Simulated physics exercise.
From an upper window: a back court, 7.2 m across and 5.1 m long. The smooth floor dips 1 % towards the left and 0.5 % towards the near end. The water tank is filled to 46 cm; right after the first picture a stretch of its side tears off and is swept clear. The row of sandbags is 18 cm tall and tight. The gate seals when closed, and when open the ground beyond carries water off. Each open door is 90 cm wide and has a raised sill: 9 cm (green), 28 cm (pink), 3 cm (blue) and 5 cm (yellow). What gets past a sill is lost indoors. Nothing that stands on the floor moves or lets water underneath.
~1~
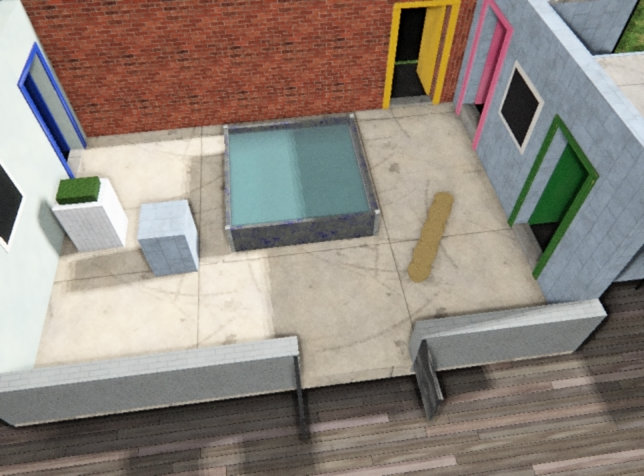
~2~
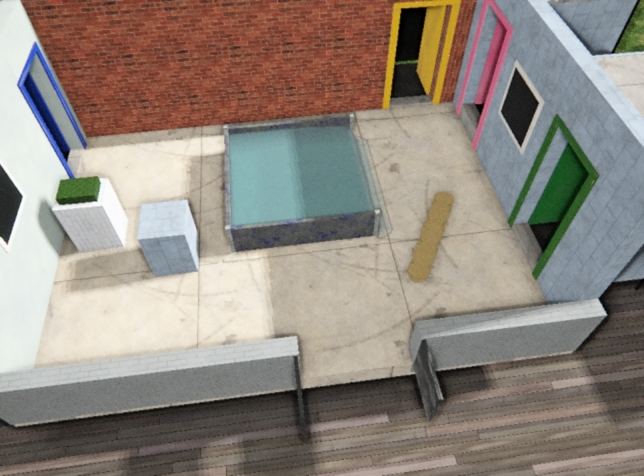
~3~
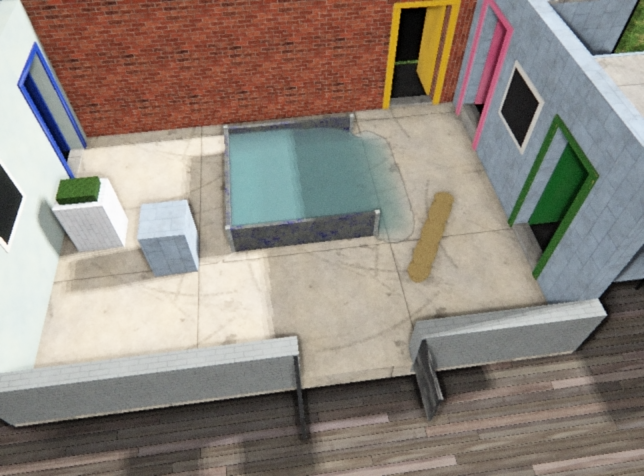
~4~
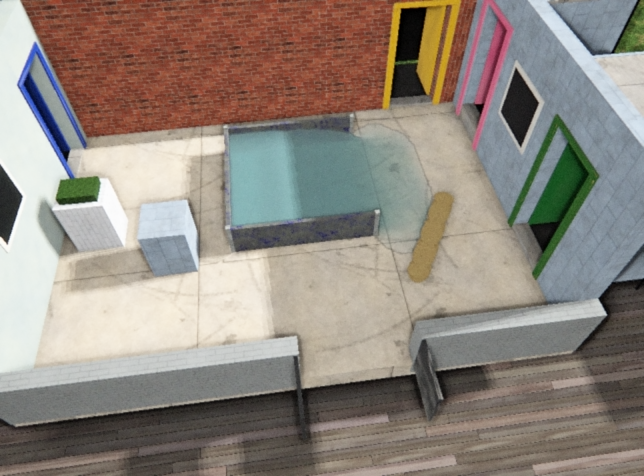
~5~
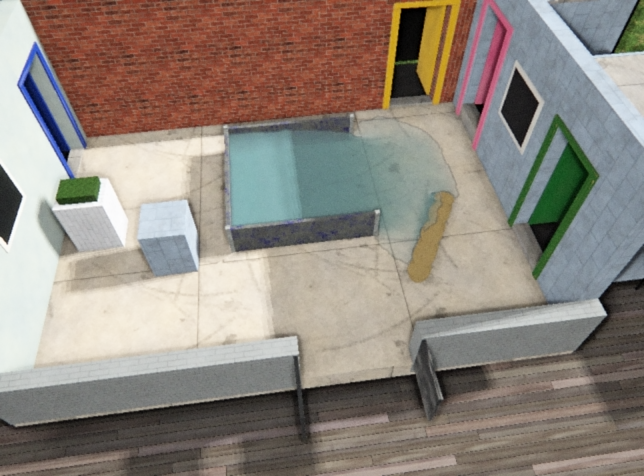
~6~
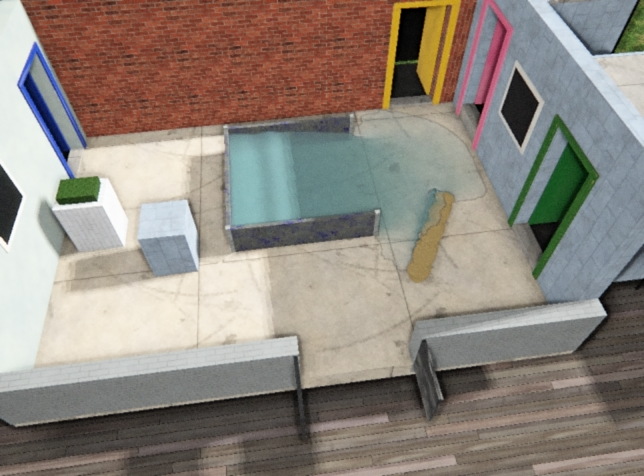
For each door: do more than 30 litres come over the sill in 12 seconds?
Door by door: At the green door it keeps below the limit; at the pink door it does not reach the limit; at the blue door it goes over the limit; at the yellow door it exceeds the limit.
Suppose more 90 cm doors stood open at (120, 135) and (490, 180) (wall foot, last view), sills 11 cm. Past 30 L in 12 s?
In turn: Not over, above.
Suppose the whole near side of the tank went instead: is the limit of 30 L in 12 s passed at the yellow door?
Against that limit: Yellow not over.
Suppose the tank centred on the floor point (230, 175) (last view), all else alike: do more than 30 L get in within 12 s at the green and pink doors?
Against that limit: Green below, pink not over.
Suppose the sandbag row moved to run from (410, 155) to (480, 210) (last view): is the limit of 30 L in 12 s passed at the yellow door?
Against that limit: Yellow past it.
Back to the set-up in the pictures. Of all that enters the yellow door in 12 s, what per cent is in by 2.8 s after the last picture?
Some 50 per cent by then.
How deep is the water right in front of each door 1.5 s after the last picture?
In cm: Green 6, pink 27, blue 0, yellow 19.
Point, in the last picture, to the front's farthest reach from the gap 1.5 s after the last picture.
Around (537, 306).
Then, 0.7 s after the last picture water covers 25 % of the floor and is deepest (34 cm) near (471, 160); green door not reached, pink door 22 cm at the sill, 0 L in, blue door not reached, yellow door 8 cm at the sill, 0 L in.
Then, 1.5 s after the last picture water covers 35 % of the floor and is deepest (35 cm) near (448, 110); green door 6 cm at the sill, 0 L in, pink door 27 cm at the sill, 0 L in, blue door not reached, yellow door 19 cm at the sill, 10 L in.
Then, 2.8 s after the last picture water covers 50 % of the floor and is deepest (25 cm) near (448, 110); green door 6 cm at the sill, 0 L in, pink door 23 cm at the sill, 2 L in, blue door not reached, yellow door 21 cm at the sill, 131 L in.
Then, 6.3 s after the last picture water covers 80 % of the floor and is deepest (13 cm) near (87, 139); green door 3 cm at the sill, 0 L in, pink door 6 cm at the sill, 2 L in, blue door 11 cm at the sill, 35 L in, yellow door 7 cm at the sill, 270 L in.
Then, 11.3 s after the last picture water covers 95 % of the floor and is deepest (11 cm) near (28, 397); green door 3 cm at the sill, 0 L in, pink door 2 cm at the sill, 2 L in, blue door 6 cm at the sill, 106 L in, yellow door 4 cm at the sill, 274 L in.
